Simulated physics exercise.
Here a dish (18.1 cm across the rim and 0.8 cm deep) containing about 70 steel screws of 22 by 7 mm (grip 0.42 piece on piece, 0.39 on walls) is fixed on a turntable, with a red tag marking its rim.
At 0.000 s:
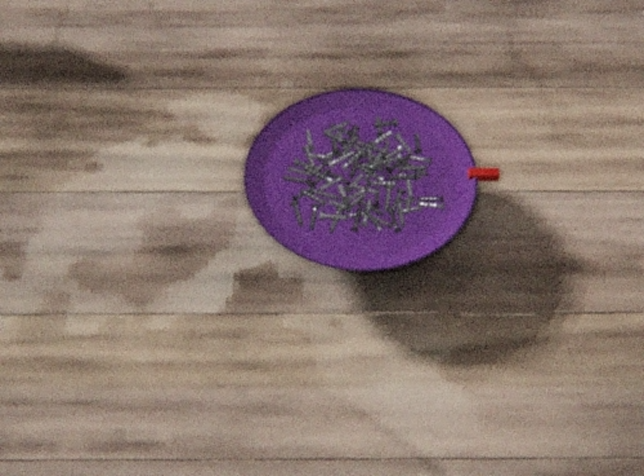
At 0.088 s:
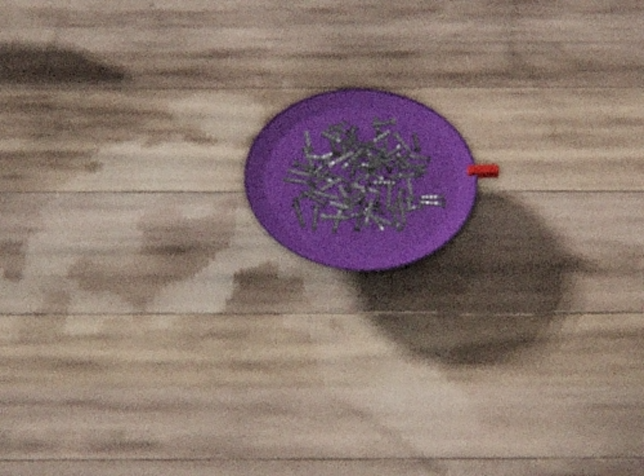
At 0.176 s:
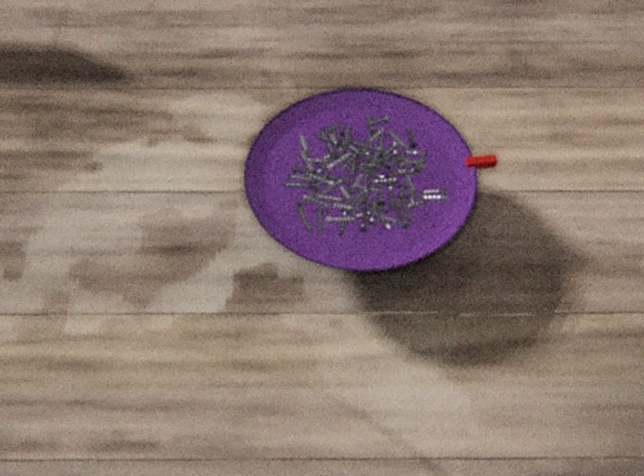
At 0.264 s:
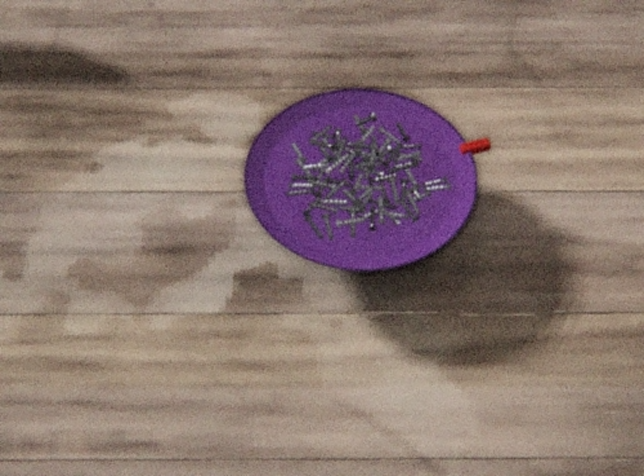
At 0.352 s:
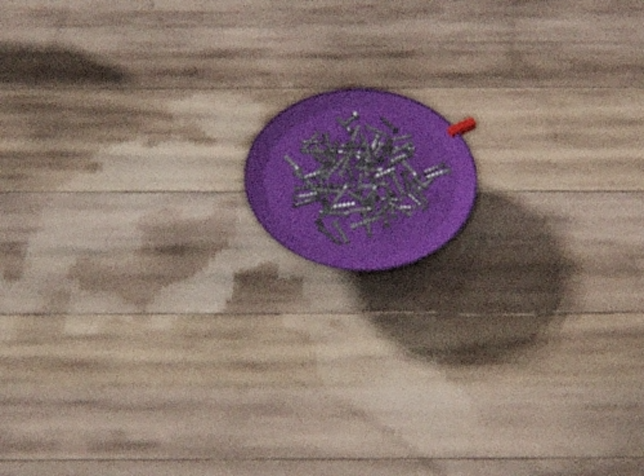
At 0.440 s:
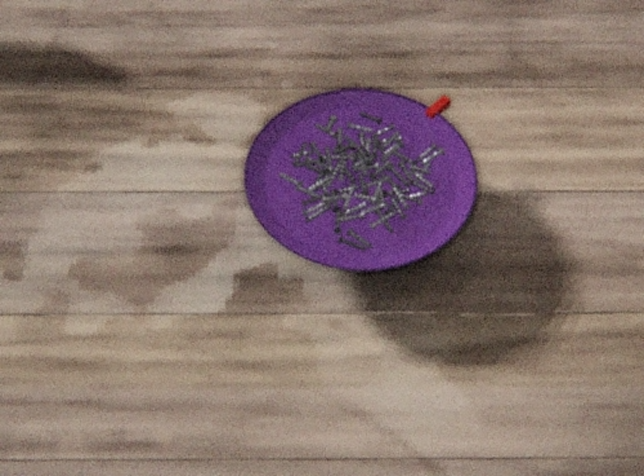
To begin with, a purple dish holding a heap of small grey metal screws sits above a wooden surface, its red tag at the right edge. The dish then turns counterclockwise, slowly at first and then faster, carrying the screws around with it, until the tag is at the upper right.
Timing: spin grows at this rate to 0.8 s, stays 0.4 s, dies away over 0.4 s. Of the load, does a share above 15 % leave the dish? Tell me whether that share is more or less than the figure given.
It is less than the figure given.
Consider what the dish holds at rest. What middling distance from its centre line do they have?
Some 4.0 cm.
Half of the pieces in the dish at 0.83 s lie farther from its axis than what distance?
A typical piece sits around 3.5 cm out.
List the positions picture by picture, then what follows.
In the first picture, dish at (355, 270); turned 0 degrees, tag at (484, 173); top of the load at (333, 137).
In the second picture, dish at (355, 270); turned 2 degrees, tag at (483, 170); top of the load at (332, 138).
In the third picture, dish at (355, 270); turned 8 degrees, tag at (481, 161); top of the load at (411, 136).
In the fourth picture, dish at (355, 270); turned 17 degrees, tag at (475, 146); top of the load at (367, 135).
In the fifth picture, dish at (355, 270); turned 30 degrees, tag at (462, 127); top of the load at (355, 135).
In the sixth picture, dish at (355, 270); turned 47 degrees, tag at (438, 106); top of the load at (382, 132). It now spins about 0.6 times a second.
Then, at 0.83 s, dish 100 %; middle of the pieces not yet landed near (359, 174).
After 1.16 s, dish 100 %; middle of the pieces not yet landed near (360, 176).
Then, at 1.46 s, dish 100 %; middle of the pieces not yet landed near (362, 177).
After 1.75 s, dish 100 %; middle of the pieces not yet landed near (362, 177).
In the end, at 2.0 s, dish 100 %.
